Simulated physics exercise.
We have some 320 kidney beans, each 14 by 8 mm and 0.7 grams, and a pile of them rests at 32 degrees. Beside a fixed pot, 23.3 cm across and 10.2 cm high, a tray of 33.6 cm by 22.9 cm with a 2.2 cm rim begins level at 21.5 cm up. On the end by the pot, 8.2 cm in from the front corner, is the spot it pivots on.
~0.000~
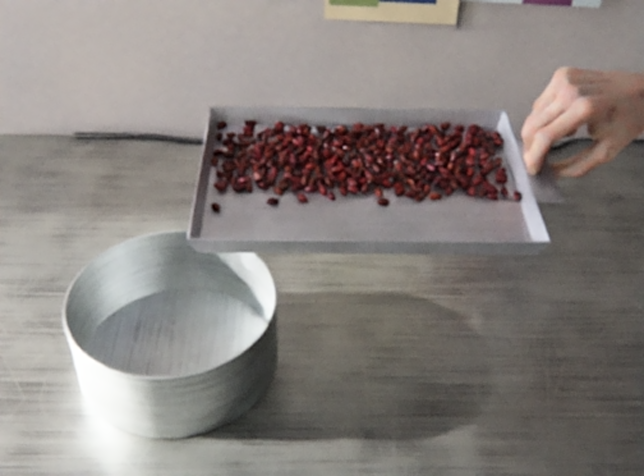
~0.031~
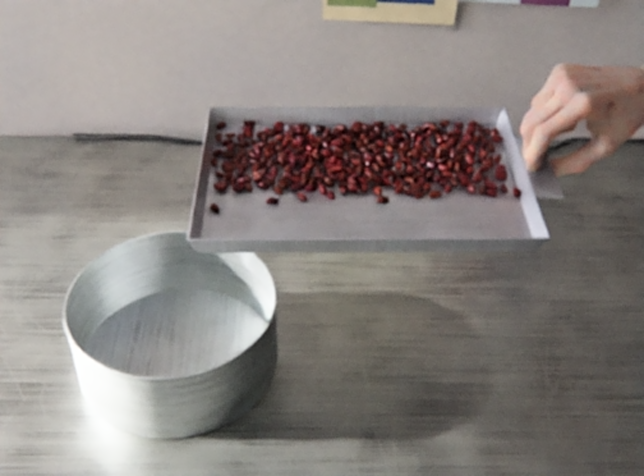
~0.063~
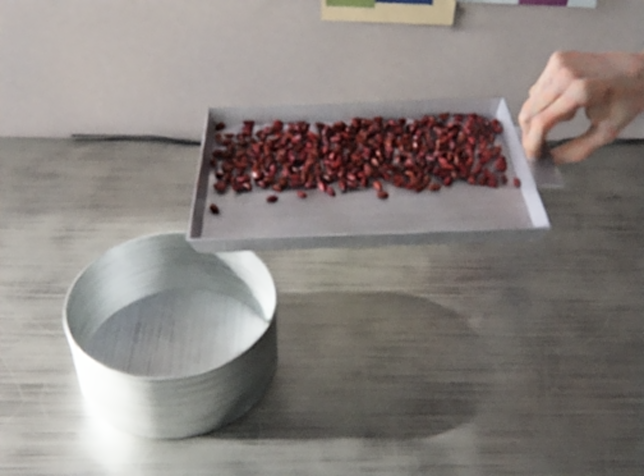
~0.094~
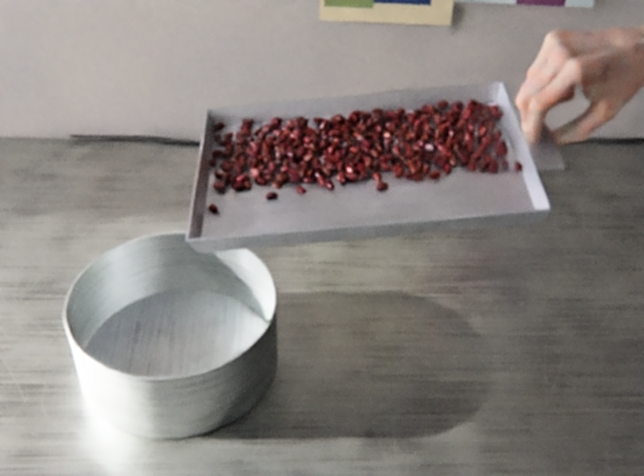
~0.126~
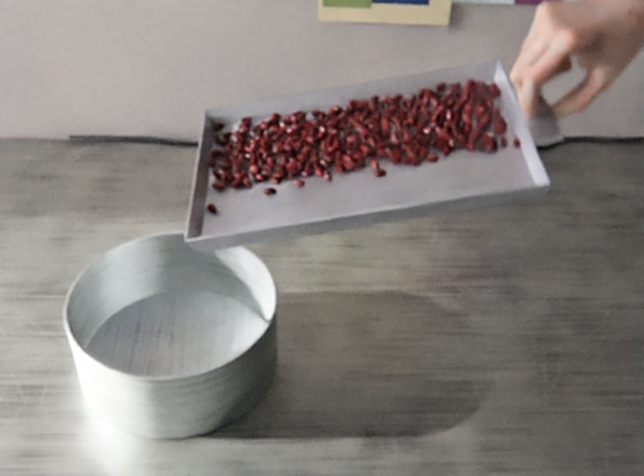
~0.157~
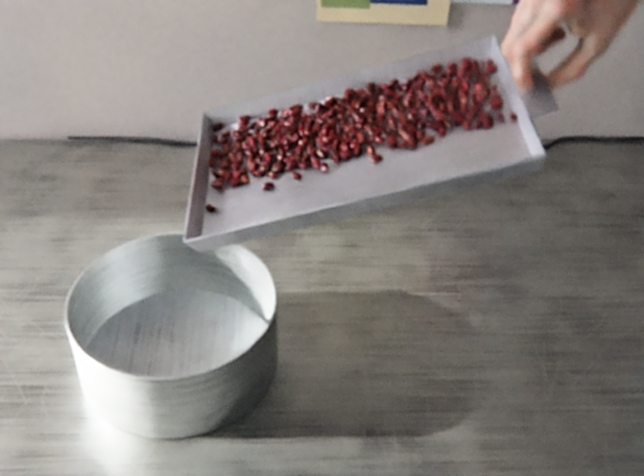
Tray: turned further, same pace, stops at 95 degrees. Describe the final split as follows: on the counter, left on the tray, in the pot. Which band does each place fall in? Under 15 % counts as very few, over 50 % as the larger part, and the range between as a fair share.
Counter: The larger part. Tray: Very few. Pot: A fair share.
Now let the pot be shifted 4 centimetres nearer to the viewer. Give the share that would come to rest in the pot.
Near 20 per cent in that case.
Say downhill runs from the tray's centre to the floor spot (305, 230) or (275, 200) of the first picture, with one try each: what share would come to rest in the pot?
Approximately 65 percent, then 90 percent.
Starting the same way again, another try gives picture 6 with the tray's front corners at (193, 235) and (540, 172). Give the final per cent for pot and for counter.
You'd end with pot at 45 and counter at 55.
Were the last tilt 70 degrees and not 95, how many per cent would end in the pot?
Around 30 per cent, then.
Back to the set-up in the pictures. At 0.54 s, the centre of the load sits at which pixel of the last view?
At that moment the load's centre is around (198, 148).
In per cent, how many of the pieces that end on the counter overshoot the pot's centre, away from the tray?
I'd put it close to 90 per cent.
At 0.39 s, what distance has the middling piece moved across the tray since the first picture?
Displacement on the tray: About 3 cm.
Then, at 0.39 s, tilt 57 degrees; the tray holds 100 %, the pot 0 %.
After 0.54 s, tilt 83 degrees; the tray holds 90 %, the pot 0 %.
Then, at 0.82 s, tilt 95 degrees; the tray holds 0 %, the pot 40 %.
In the end, at 2.3 s, counter 60 %, tray 0 %, pot 40 %.
